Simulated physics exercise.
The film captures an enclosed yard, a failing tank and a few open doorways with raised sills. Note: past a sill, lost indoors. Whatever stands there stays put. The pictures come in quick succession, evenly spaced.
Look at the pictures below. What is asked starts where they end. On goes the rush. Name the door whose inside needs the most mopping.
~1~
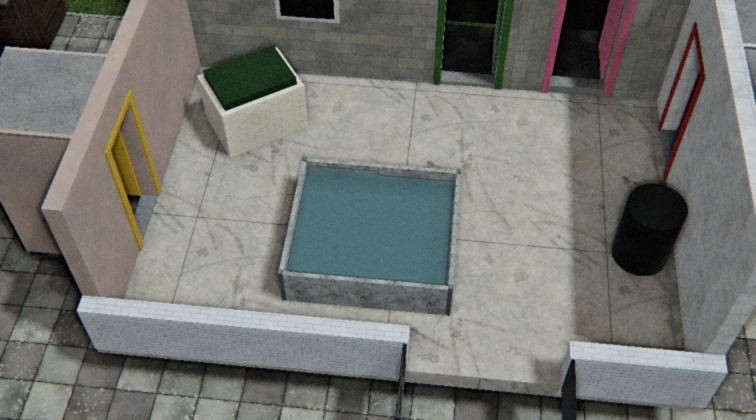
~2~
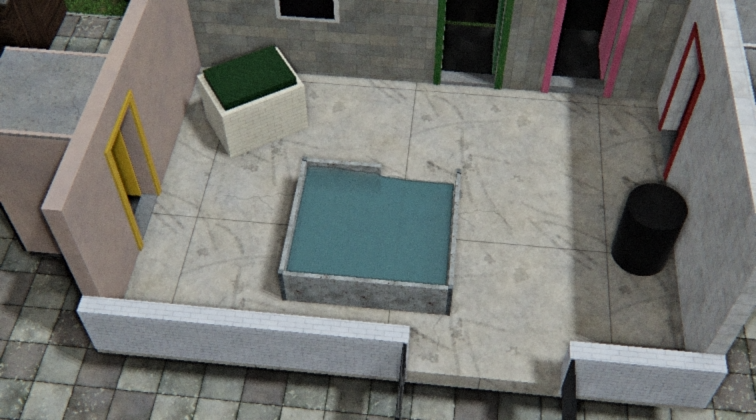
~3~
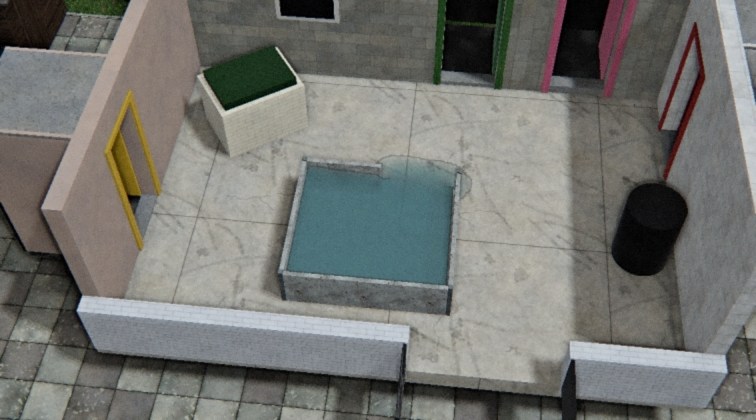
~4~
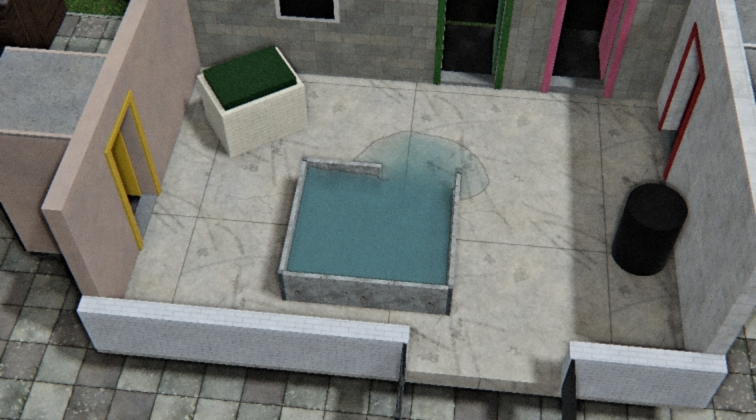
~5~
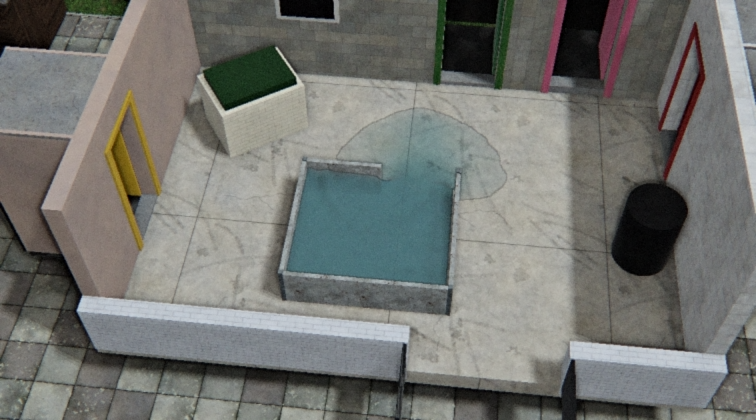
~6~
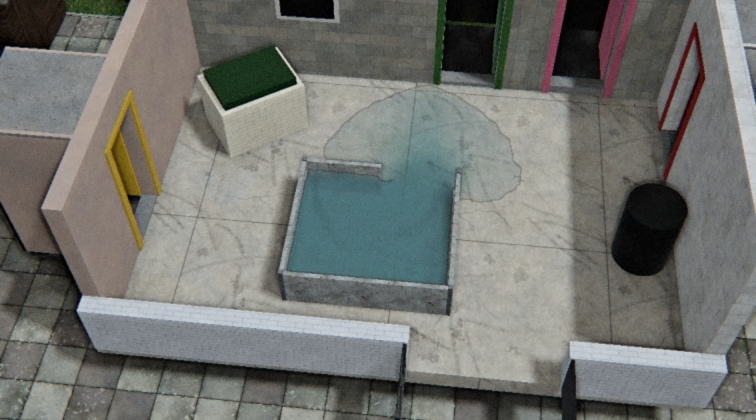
Green.
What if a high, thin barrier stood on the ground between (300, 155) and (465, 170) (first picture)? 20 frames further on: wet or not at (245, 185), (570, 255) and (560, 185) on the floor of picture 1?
Lab note - three points, in order: Flooding; flooding; flooding.
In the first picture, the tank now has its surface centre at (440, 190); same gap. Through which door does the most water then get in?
The green door.
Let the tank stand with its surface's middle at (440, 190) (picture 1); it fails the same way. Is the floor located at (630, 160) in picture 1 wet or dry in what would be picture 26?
It is soaked at that point.
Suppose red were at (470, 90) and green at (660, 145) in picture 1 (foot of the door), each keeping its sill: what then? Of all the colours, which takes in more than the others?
That would be the door marked red.
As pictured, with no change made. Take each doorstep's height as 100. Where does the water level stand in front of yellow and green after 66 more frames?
Respectively about 40 and 120 per cent.
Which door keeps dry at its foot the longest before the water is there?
Answer: The one in yellow.
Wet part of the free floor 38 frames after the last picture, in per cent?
My estimate is roughly 70 percent.
A moment on, water covers 20 % of the floor; yellow door not reached, pink door not reached, red door not reached, green door some in.
Next, water covers 30 % of the floor; yellow door not reached, pink door wet at the sill, nothing in, red door not reached, green door a lot in.
Then, water covers 40 % of the floor; yellow door not reached, pink door wet at the sill, nothing in, red door a trickle in, green door a lot in.
Later, water covers 70 % of the floor; yellow door wet at the sill, nothing in, pink door wet at the sill, nothing in, red door some in, green door a lot in.
In the end, water covers 95 % of the floor; yellow door wet at the sill, nothing in, pink door wet at the sill, nothing in, red door a lot in, green door a lot in; the green door has let in the most.
